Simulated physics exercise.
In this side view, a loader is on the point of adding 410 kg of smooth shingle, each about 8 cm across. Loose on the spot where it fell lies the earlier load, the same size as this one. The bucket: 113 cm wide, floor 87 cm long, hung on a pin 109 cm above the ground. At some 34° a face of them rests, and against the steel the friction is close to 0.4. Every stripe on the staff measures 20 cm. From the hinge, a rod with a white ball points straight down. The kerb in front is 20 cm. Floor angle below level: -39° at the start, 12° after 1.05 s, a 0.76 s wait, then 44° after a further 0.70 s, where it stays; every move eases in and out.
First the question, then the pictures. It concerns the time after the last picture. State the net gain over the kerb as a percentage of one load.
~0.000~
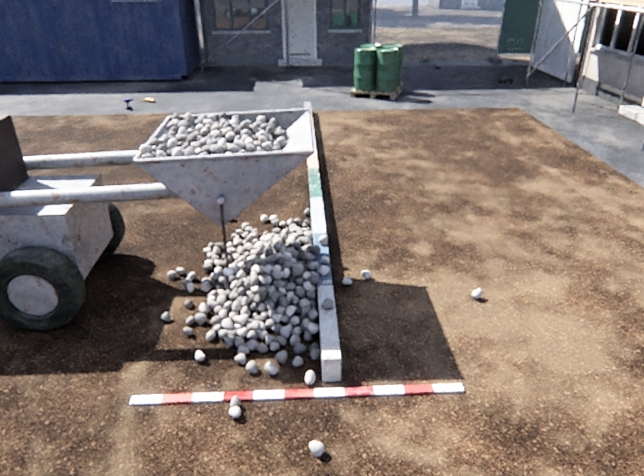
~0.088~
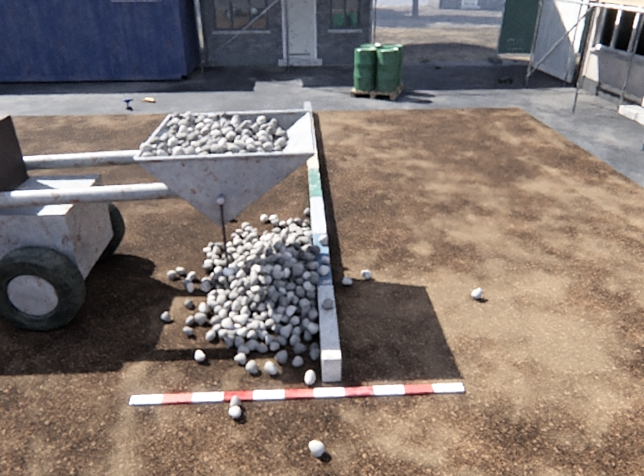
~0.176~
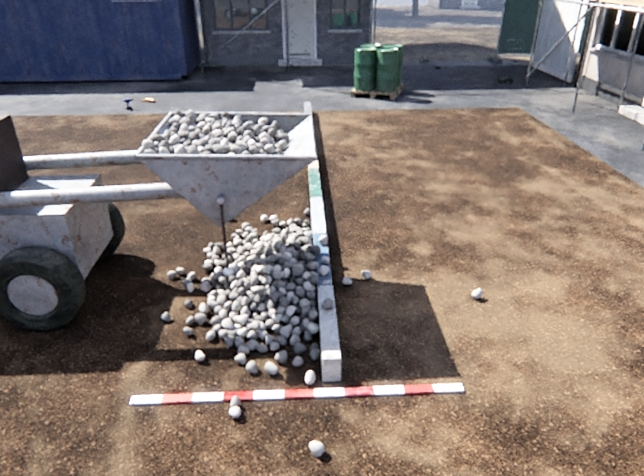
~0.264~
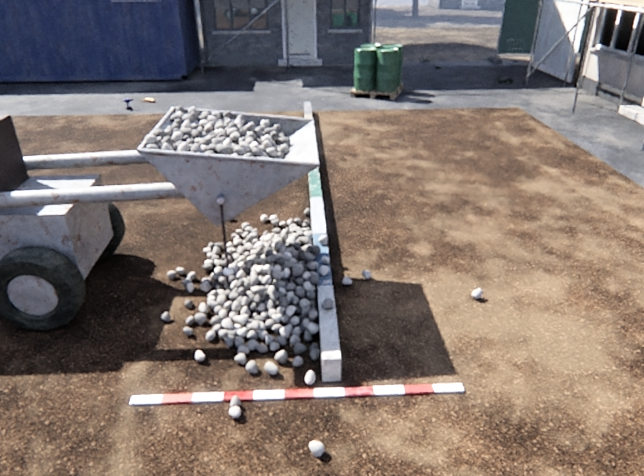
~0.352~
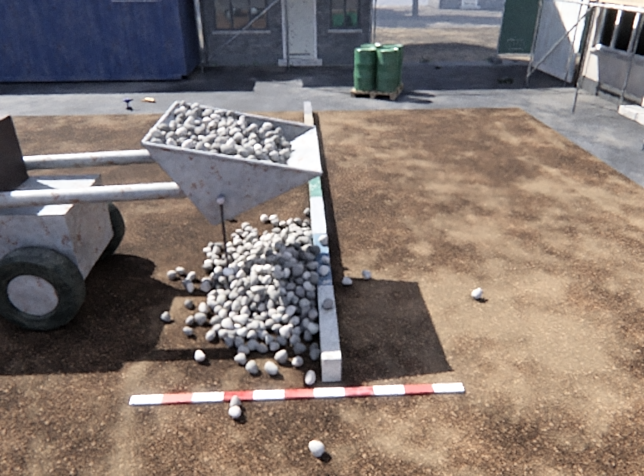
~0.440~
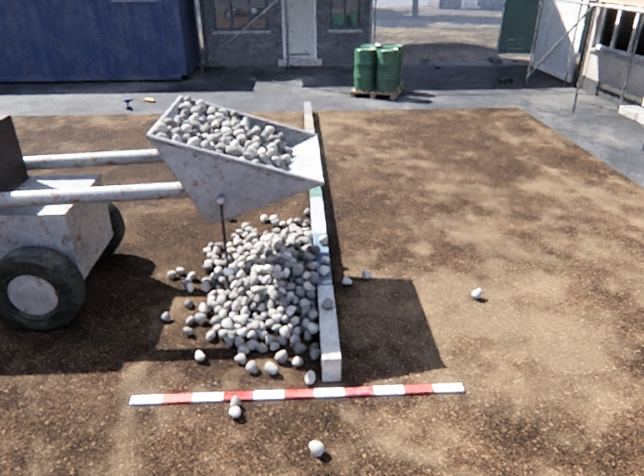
70 %.
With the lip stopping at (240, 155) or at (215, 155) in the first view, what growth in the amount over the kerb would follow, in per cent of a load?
First place: Roughly 10 %; second place: Roughly 0 %.
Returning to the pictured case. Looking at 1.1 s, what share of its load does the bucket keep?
It keeps some 100 percent of its load.
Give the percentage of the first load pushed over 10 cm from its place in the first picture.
The answer is about 0 per cent.
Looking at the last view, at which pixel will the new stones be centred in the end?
They settle centred around (348, 269).
After 0.8 s the floor is at 4°; in per cent of one load, 100 in the bucket, 99 on this side of the kerb, 1 over the kerb; the foremost stones are at (350, 270).
After 1.1 s the floor is at 12°; in per cent of one load, 99 in the bucket, 101 on this side of the kerb, 1 over the kerb; the foremost stones are at (353, 257).
After 3.0 s the floor is at 44°; in per cent of one load, 0 in the bucket, 132 on this side of the kerb, 68 over the kerb; the foremost stones are at (488, 277).
After 5.6 s the floor is at 44°; in per cent of one load, 0 in the bucket, 129 on this side of the kerb, 71 over the kerb; the foremost stones are at (488, 277). Net gain over the kerb, 70.
